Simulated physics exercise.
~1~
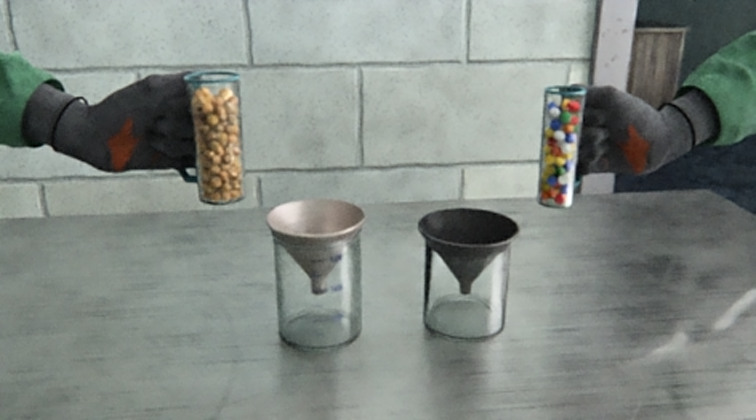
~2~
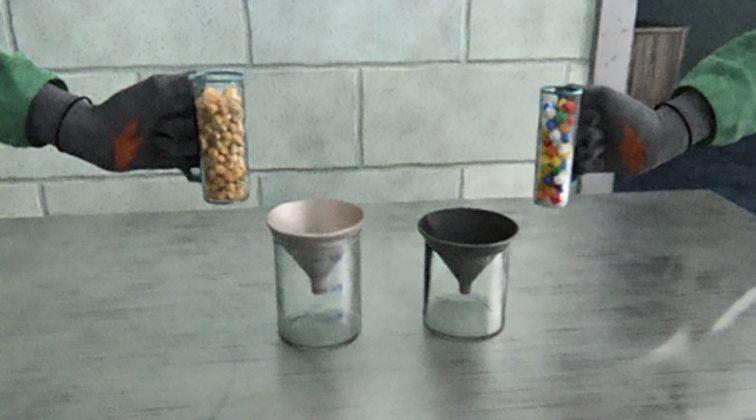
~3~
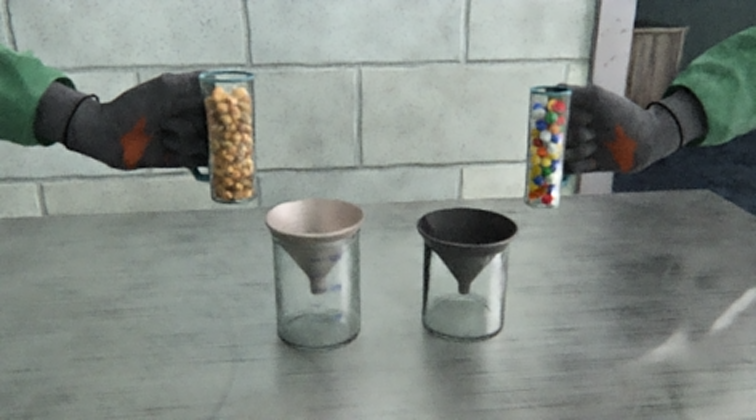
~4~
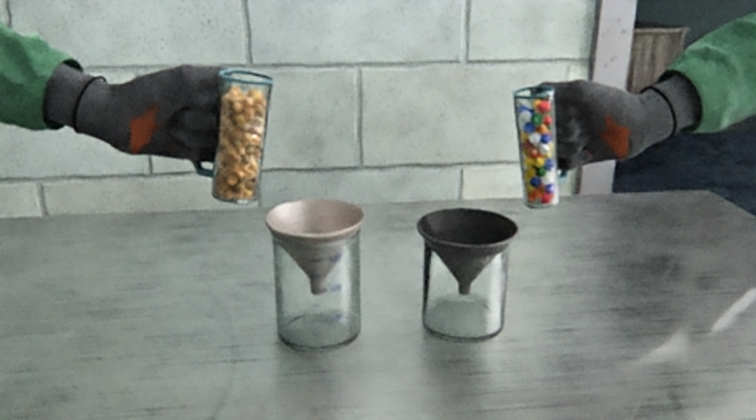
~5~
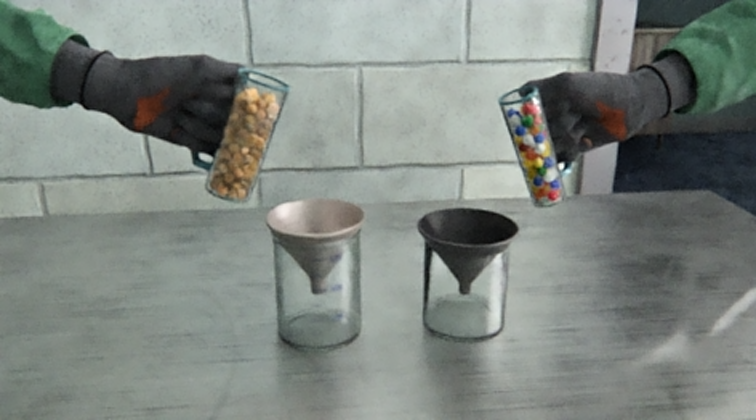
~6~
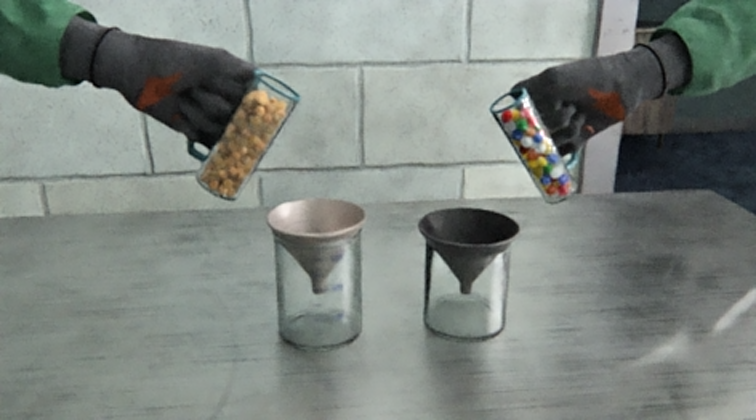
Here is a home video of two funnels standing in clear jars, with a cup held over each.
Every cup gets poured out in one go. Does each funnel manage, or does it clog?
Left funnel: Ends up stuck, right funnel: Ends up stuck.
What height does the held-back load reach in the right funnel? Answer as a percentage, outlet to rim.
80 %, roughly.
Then, 0.41 s past the last view, left, all still in the cup; right, all still in the cup.
Then, 0.85 s past the last view, left, nearly all still in the cup, a stray few in or over the funnel; right, all still in the cup.
Then, 1.37 s past the last view, left, a small part still in the cup, most in or over the funnel, a stray few down in the jar; right, about a quarter still in the cup, most in or over the funnel.
Finally, left, nearly all stuck in the funnel, a stray few down in the jar, a stray few beside the jar; right, all stuck in the funnel, none down in the jar.
